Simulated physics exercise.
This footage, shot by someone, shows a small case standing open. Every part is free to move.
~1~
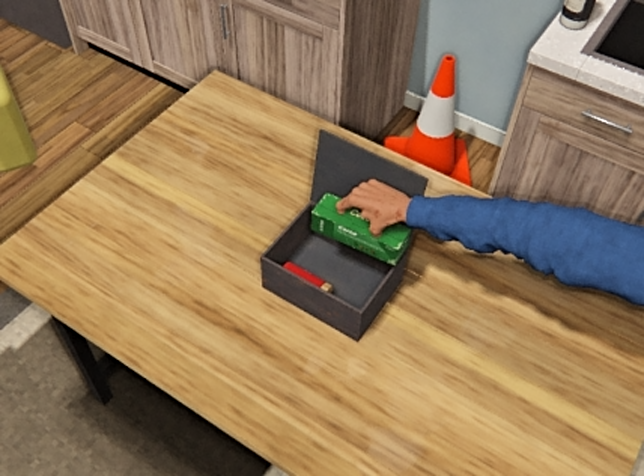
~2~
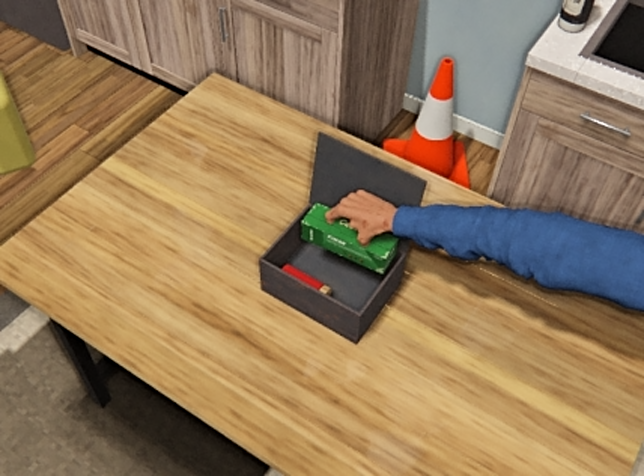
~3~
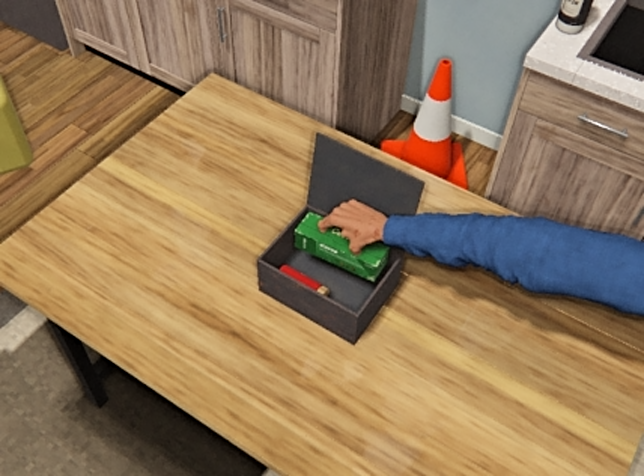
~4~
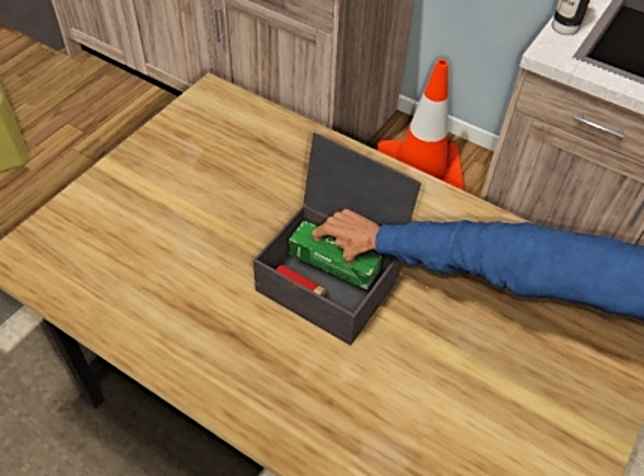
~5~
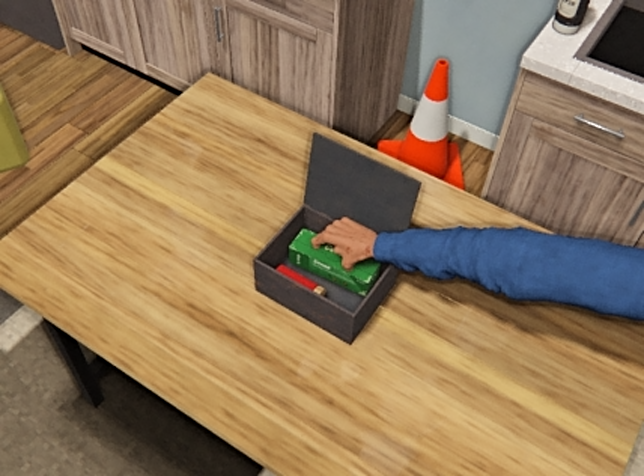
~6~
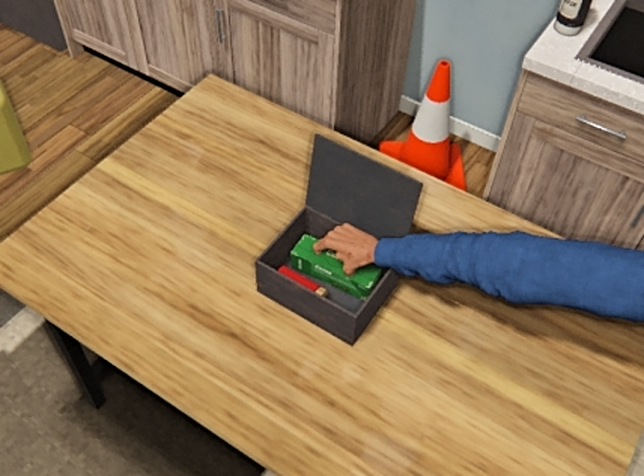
A blue-sleeved arm lowering a green carton into an open dark case beside a small red object on a wooden table.
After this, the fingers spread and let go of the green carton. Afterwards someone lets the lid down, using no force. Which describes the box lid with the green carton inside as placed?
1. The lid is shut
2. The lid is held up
The lid is shut (1).
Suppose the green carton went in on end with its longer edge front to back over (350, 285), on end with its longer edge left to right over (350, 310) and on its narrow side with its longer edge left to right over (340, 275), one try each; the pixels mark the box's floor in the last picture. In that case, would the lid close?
First try: It stays ajar; second try: It is held up; third try: It shuts flat.
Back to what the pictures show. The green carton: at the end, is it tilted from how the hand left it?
Looking at the last picture, the green carton is left as set.
Then, 1.10 s later than the last frame, lid starting down.
Then, 1.60 s later than the last frame, lid 60° above the rim.
Then, 2.00 s later than the last frame, lid 33° above the rim.
Then, 2.30 s later than the last frame, lid 10° above the rim.
When it is over, lid shut; both as before. End places, in pixels of the last picture, green carton near (336, 268).
